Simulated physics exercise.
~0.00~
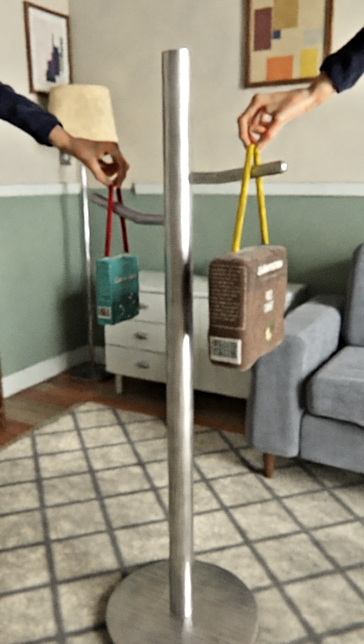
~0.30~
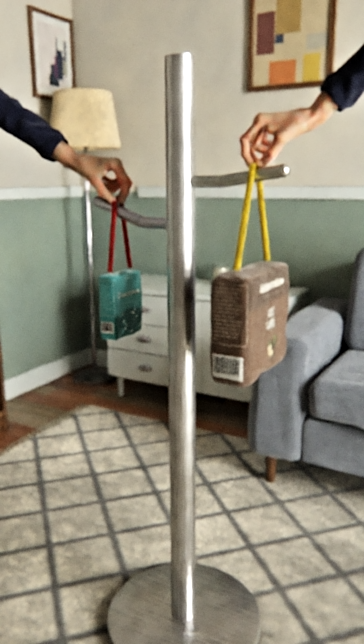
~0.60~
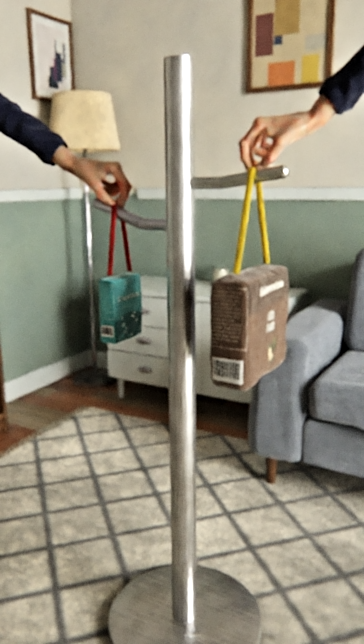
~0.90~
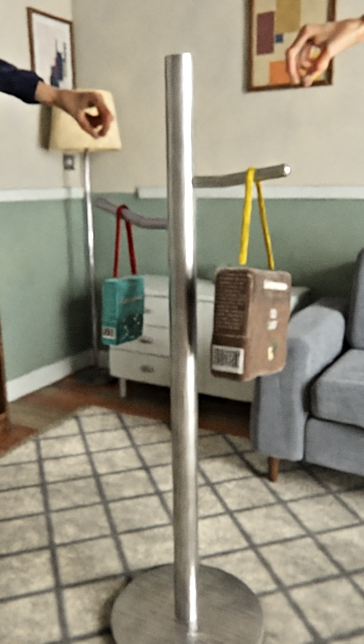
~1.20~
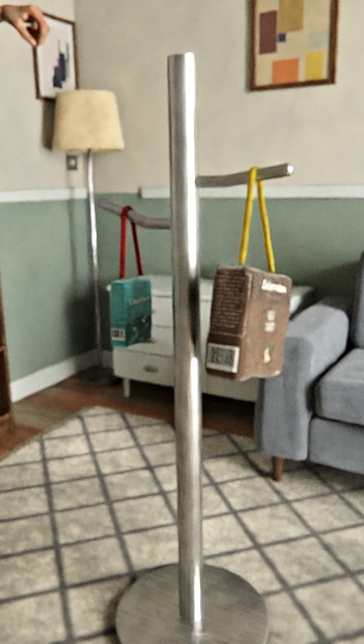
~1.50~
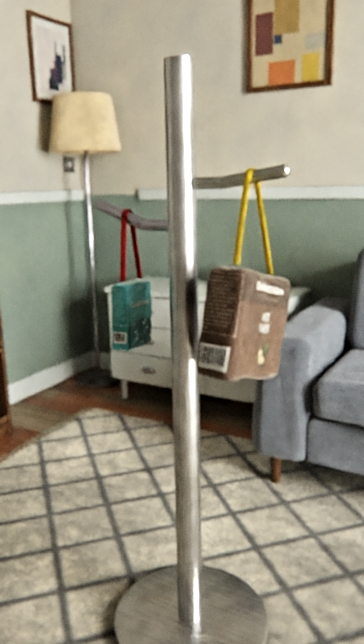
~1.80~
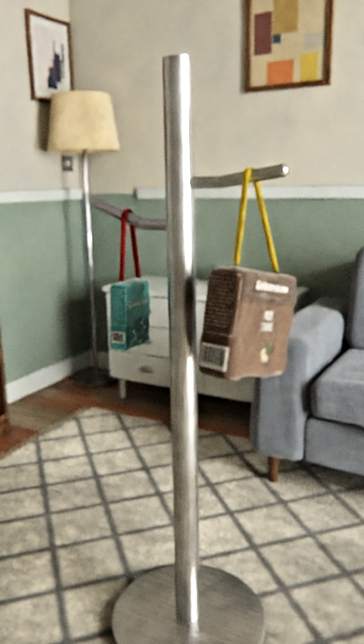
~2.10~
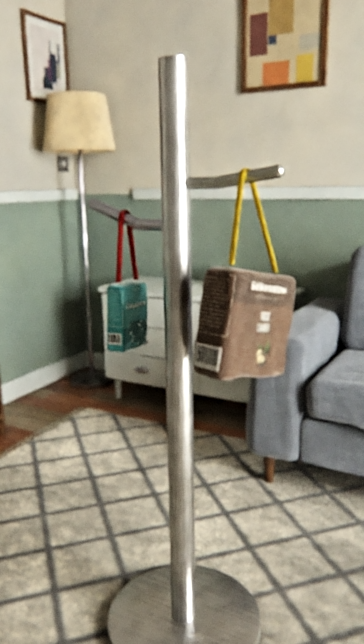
Two hands lowered a turquoise pouch and a brown bag by their straps onto the pegs of a metal stand, then let go and drew away. The brown bag twisted a little, and both stayed hanging, one on each side.
